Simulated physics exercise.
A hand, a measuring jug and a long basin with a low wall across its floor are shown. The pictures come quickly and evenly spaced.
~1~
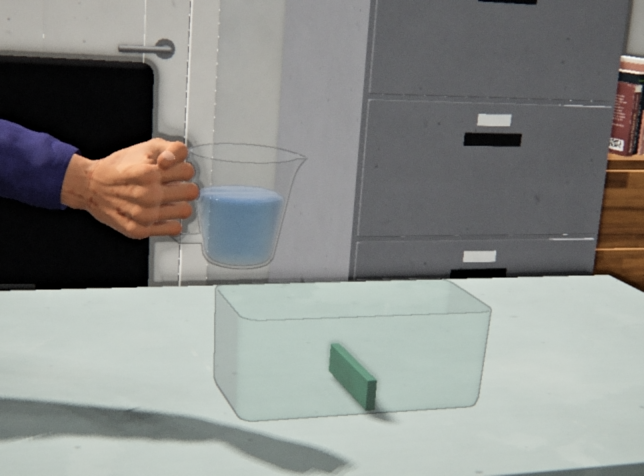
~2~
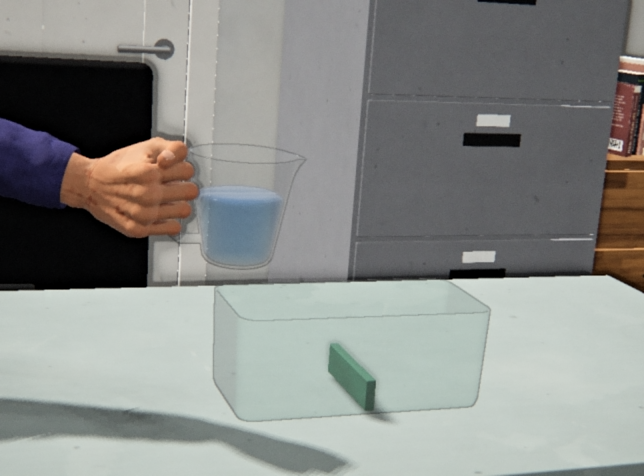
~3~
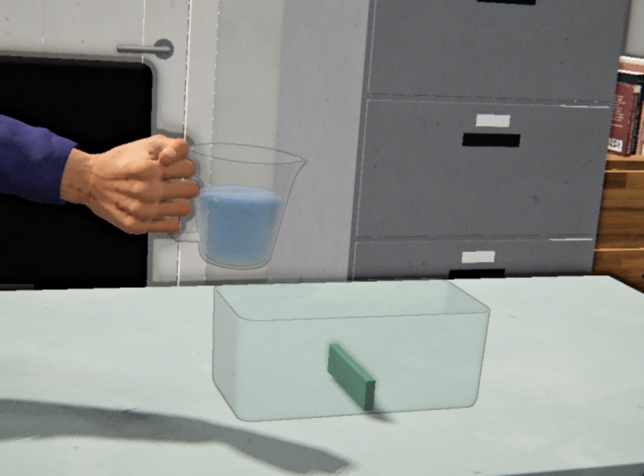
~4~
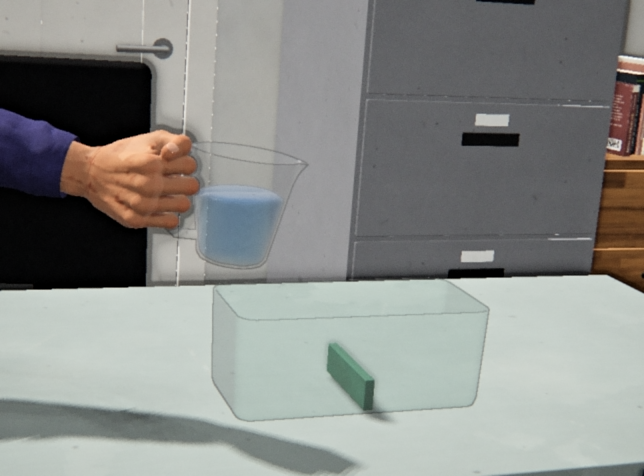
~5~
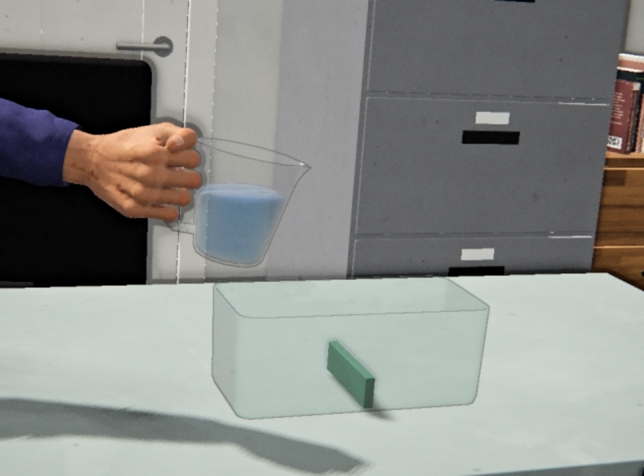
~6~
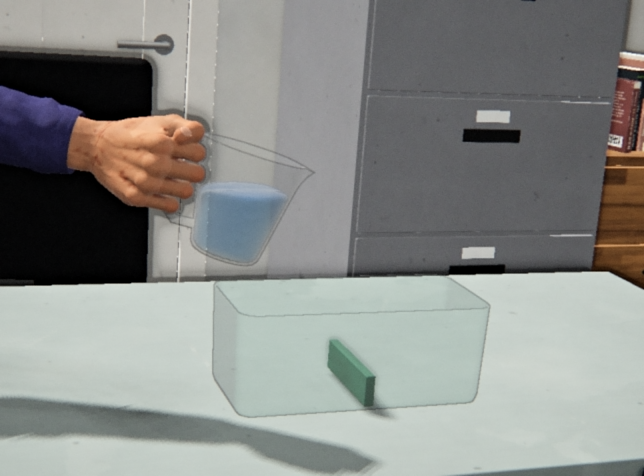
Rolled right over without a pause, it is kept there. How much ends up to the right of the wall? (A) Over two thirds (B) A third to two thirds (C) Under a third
Under a third.
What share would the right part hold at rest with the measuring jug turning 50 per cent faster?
I'd put it at some 10 percent.
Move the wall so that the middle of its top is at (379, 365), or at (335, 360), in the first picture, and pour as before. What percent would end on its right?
Try one about 10 %, try two about 35 %.
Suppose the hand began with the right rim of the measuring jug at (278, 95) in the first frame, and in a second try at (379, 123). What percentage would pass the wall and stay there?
First try: 10 percent; second try: 90 percent.
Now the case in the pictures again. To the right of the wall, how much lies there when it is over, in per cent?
Close to 10 in a hundred.
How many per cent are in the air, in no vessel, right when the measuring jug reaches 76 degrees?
Roughly 15 %.
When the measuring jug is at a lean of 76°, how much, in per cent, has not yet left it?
80 in a hundred.
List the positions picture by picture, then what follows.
It leans 0°; its right rim is at (306, 156); the water meets the walls at (197, 193) and (282, 193); the long basin's rim runs from (227, 304) to (470, 296); the wall's top is at (353, 362), in the first frame.
It leans 1°; its right rim is at (306, 157); the water meets the walls at (196, 193) and (281, 193), in the second frame.
It leans 3°; its right rim is at (307, 159); the water meets the walls at (197, 193) and (282, 193), in the third frame.
It leans 6°; its right rim is at (308, 162); the water meets the walls at (197, 192) and (282, 194), in the fourth frame.
It leans 10°; its right rim is at (311, 165); the water meets the walls at (197, 191) and (283, 192), in the fifth frame.
It leans 15°; its right rim is at (315, 170); the water meets the walls at (199, 190) and (287, 190), in the sixth frame.
A moment on, the measuring jug is tipped on its side and 81 per cent is still to pour, 4 is left of the wall and 0 right of it.
Next, the measuring jug is tipped right over and 8 per cent is still to pour, 82 is left of the wall and 3 right of it.
Then the measuring jug is tipped right over and 0 per cent is still to pour, 91 is left of the wall and 8 right of it.
Later the measuring jug is tipped right over and 0 per cent is still to pour, 91 is left of the wall and 8 right of it.
In the end 91 per cent lies left of the wall, 8 right of it and 1 outside.
